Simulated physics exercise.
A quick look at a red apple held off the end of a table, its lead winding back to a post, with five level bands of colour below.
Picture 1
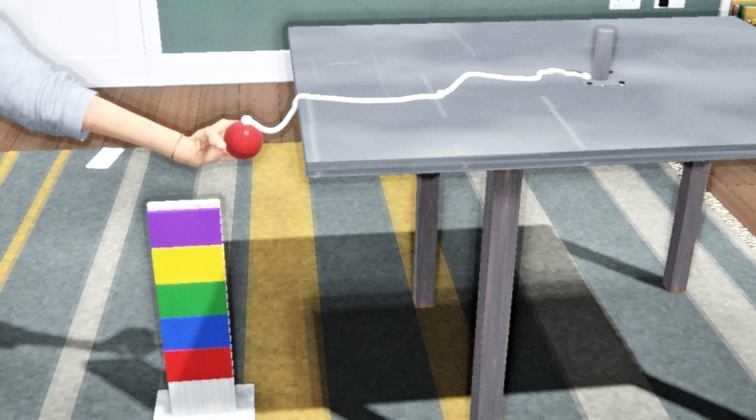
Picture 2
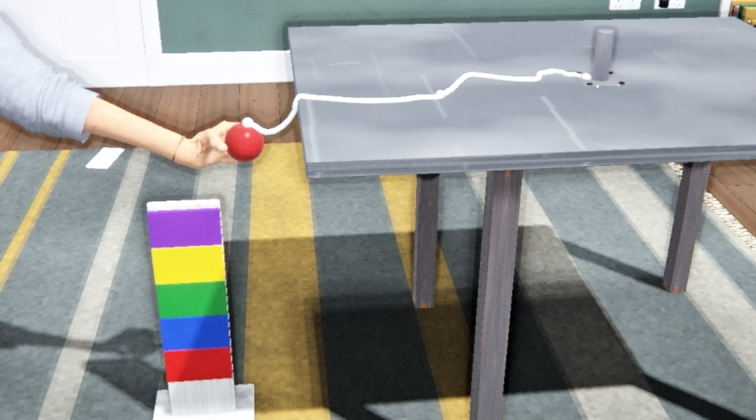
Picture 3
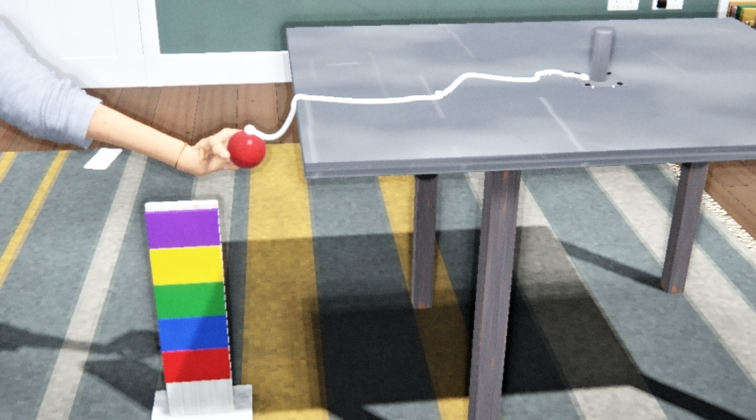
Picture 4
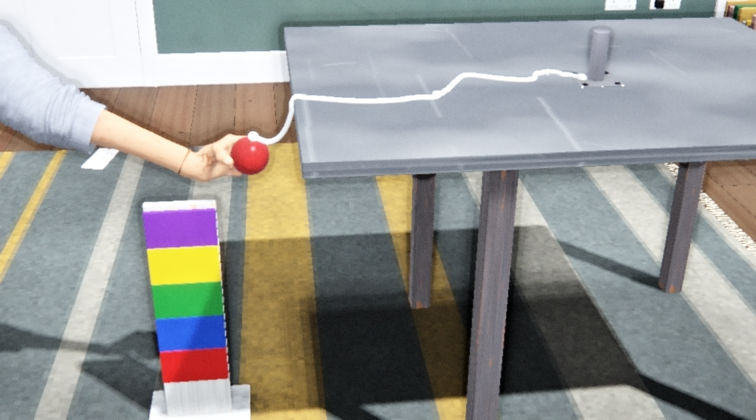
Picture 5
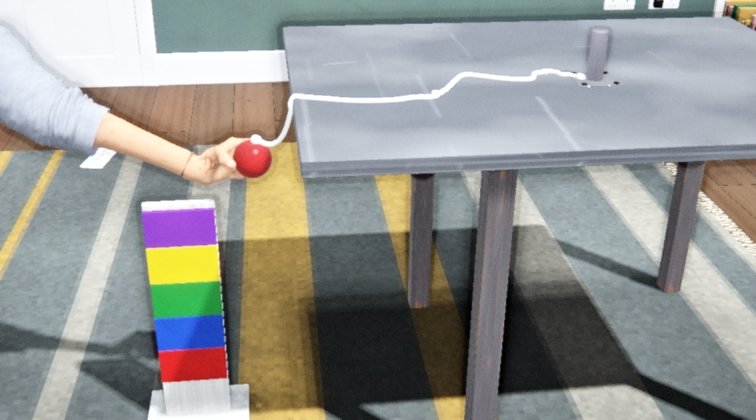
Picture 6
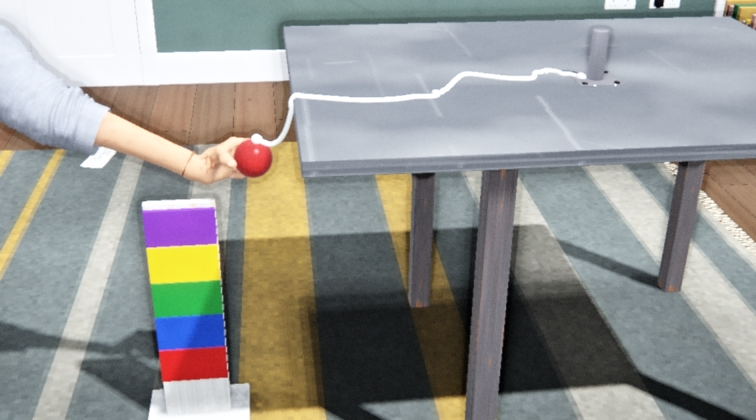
A red ball held in a hand beside the end of a grey table lowers slightly and drifts a little to the right, then stays nearly still. The white cord attached to it runs across the tabletop to a short post, barely shifting, while a stand with five coloured bands remains upright below.
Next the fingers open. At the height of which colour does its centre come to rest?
Its centre hangs level with the yellow band.
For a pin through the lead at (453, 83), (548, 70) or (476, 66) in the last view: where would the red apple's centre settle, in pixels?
The places are (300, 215), (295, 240) and (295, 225).
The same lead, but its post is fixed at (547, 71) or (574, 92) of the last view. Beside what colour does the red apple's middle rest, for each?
One after the other, green; green.
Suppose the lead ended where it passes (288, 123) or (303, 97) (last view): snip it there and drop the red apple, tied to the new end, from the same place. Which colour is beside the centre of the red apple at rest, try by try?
In that order: Purple; no band.
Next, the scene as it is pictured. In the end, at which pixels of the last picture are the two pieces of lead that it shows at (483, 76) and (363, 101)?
At (451, 85), then (291, 110).
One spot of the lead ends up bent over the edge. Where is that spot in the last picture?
It lies at about (376, 101).
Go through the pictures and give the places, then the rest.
Red apple (243, 140); purple (185, 230); yellow (189, 266); green (192, 301); blue (196, 334); red (199, 366), in the first frame.
Red apple (245, 143); lead through (551, 72) (506, 79) (453, 88) (394, 101) (314, 98), in the second frame.
Red apple (247, 149), in the third frame.
Red apple (250, 156); lead through (546, 72) (502, 79) (449, 88) (390, 101) (310, 99), in the fourth frame.
Red apple (253, 159), in the fifth frame.
Red apple (253, 158); lead through (546, 71) (501, 78) (448, 87) (390, 100) (310, 97), in the sixth frame.
Soon after, apple near (321, 244); level with yellow.
After that, apple near (288, 254); level with yellow.
In the end, apple near (292, 255); level with yellow. Its middle rests at the yellow band.
